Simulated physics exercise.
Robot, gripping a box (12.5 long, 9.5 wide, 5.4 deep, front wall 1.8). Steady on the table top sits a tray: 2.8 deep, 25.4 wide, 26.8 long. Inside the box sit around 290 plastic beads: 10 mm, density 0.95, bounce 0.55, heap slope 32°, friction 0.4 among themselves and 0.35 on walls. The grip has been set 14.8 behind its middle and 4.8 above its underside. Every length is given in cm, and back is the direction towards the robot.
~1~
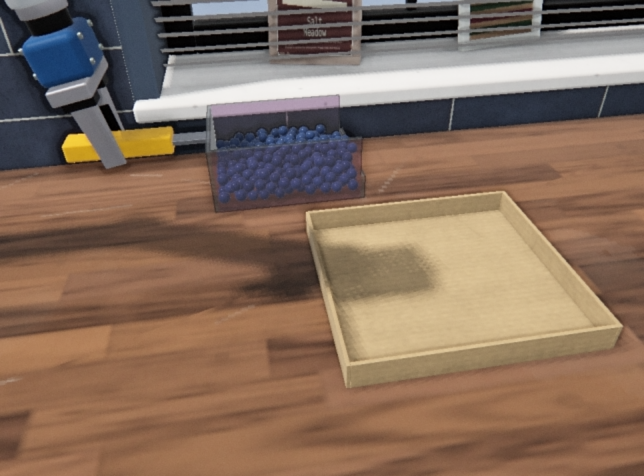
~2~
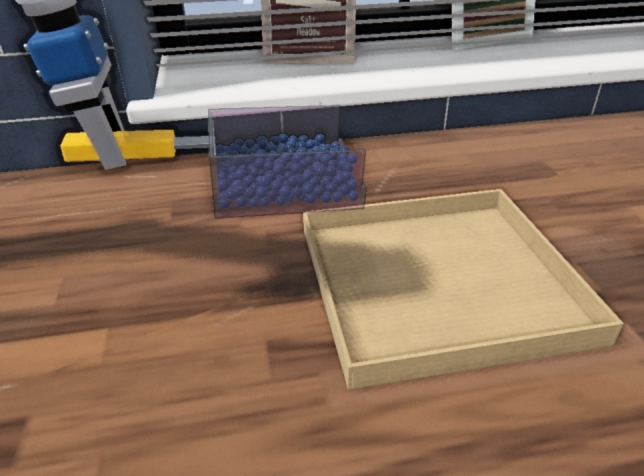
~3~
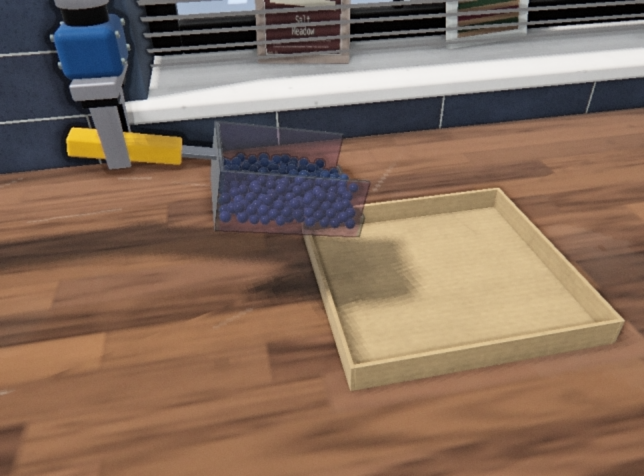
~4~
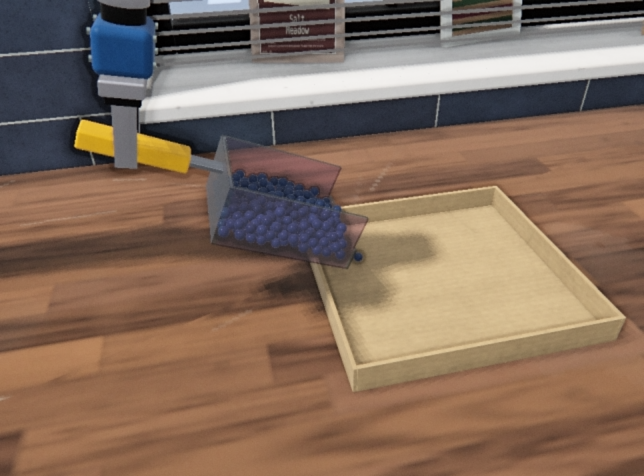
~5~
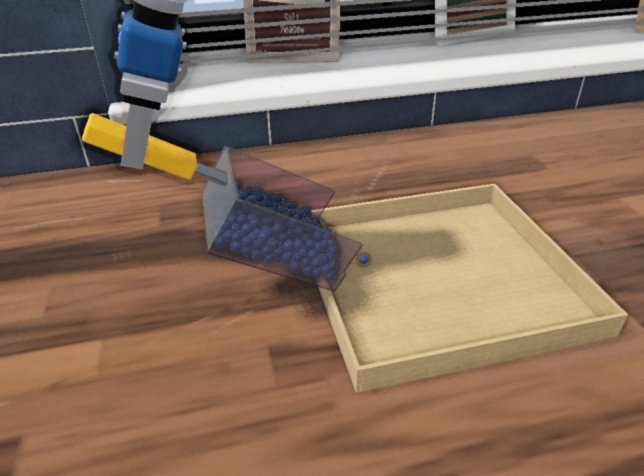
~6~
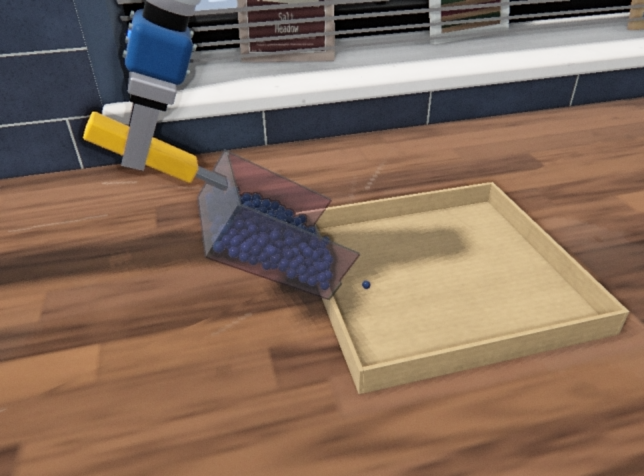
A robot arm tilting a clear box of blue beads forward beside a shallow wooden tray, a single bead dropping into it.
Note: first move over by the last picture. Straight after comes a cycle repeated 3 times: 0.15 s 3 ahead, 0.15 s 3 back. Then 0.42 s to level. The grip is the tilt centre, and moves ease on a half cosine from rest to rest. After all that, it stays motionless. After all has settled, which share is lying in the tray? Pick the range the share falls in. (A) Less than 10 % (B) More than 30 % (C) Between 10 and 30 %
Option B: More than 30 %.
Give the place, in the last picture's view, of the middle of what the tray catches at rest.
Near (374, 282).
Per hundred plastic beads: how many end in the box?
60 %.
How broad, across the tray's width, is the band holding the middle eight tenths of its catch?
About 12 cm.
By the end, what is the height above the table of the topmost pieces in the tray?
When it all comes to rest, you'd measure around 2.0 cm up from the table.
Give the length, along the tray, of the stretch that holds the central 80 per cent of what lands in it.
Roughly 12 cm long.
Then, 0.53 s after the last picture, tilted 35° forward, highest piece 12 above the table; 209 in the box, 79 in the tray.
Then, 1.06 s after the last picture, tilted 24° forward, highest piece 13 above the table; 166 in the box, 122 in the tray.
Then, 1.52 s after the last picture, level, highest piece 19 above the table; 166 in the box, 122 in the tray.
Then, 2.57 s after the last picture, level, highest piece 19 above the table; 166 in the box, 122 in the tray.
Final count, 166 in the box, 122 in the tray. That is 42 % in the tray.
